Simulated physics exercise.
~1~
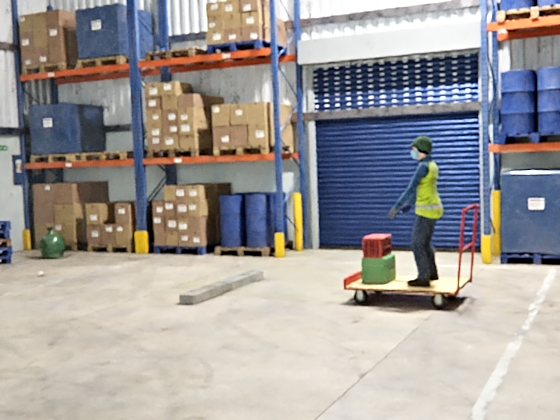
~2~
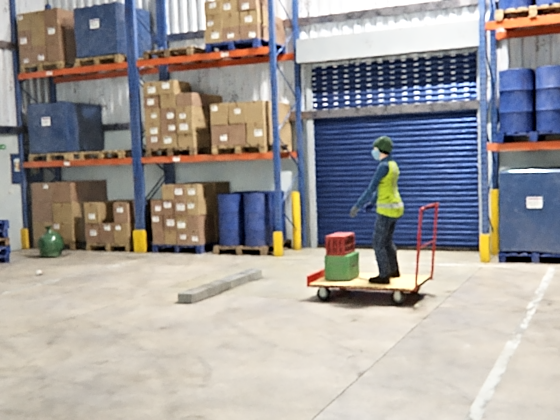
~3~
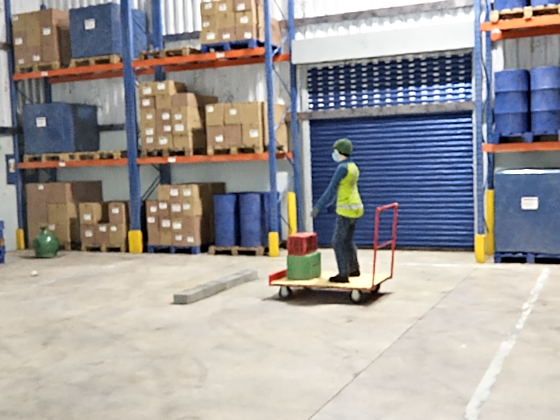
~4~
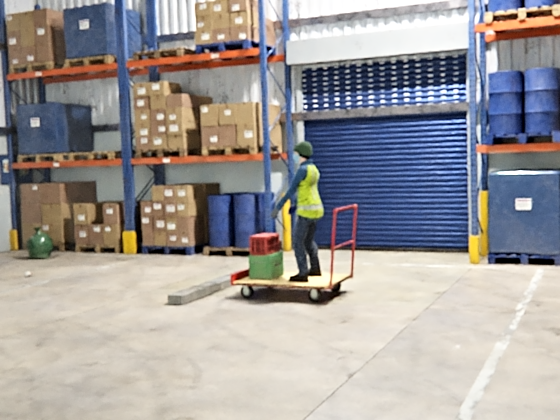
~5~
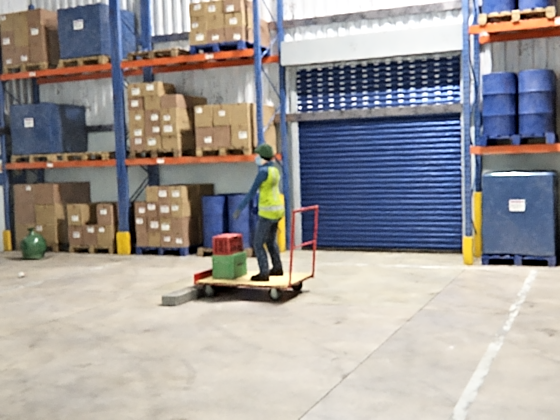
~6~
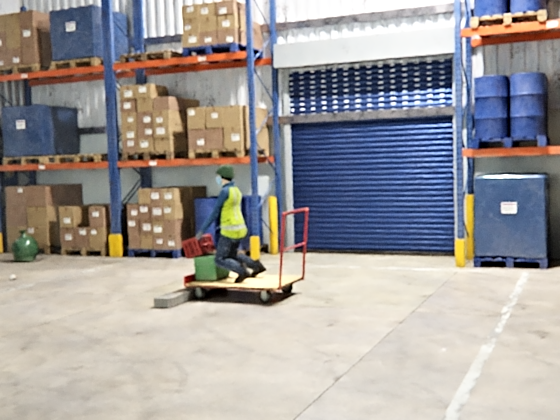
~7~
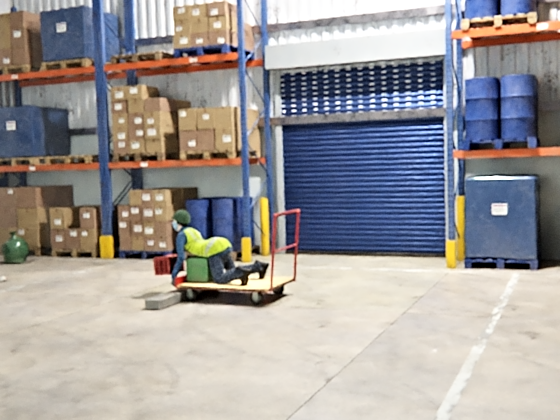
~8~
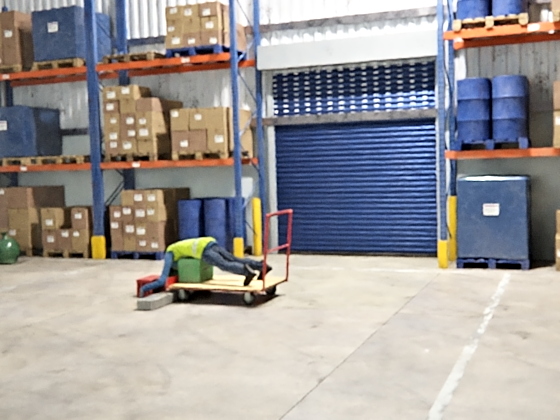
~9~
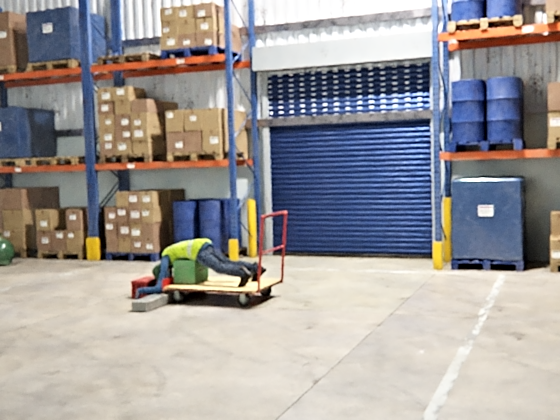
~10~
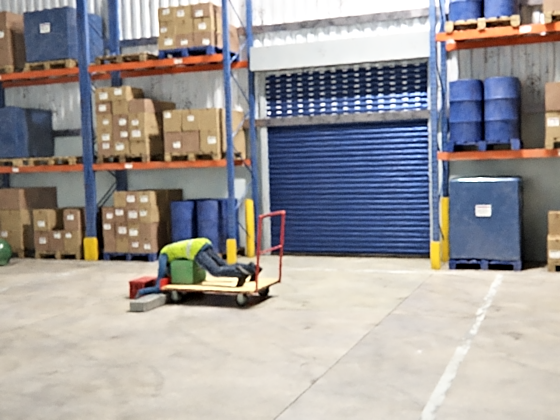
To begin with, a person in a yellow vest, green cap and face mask stands on a flat trolley in a warehouse, with a red crate stacked on a green box in front. The trolley rolls left past a blue shutter and racks of cartons towards a low kerb on the floor. Its wheels meet the kerb and it stops short, and the person pitches forward as the crate tips. The crate drops over the front edge while the person folds down across the green box. Finally the person lies face down, hips still over the deck, with the crate beyond the edge and the box aboard.
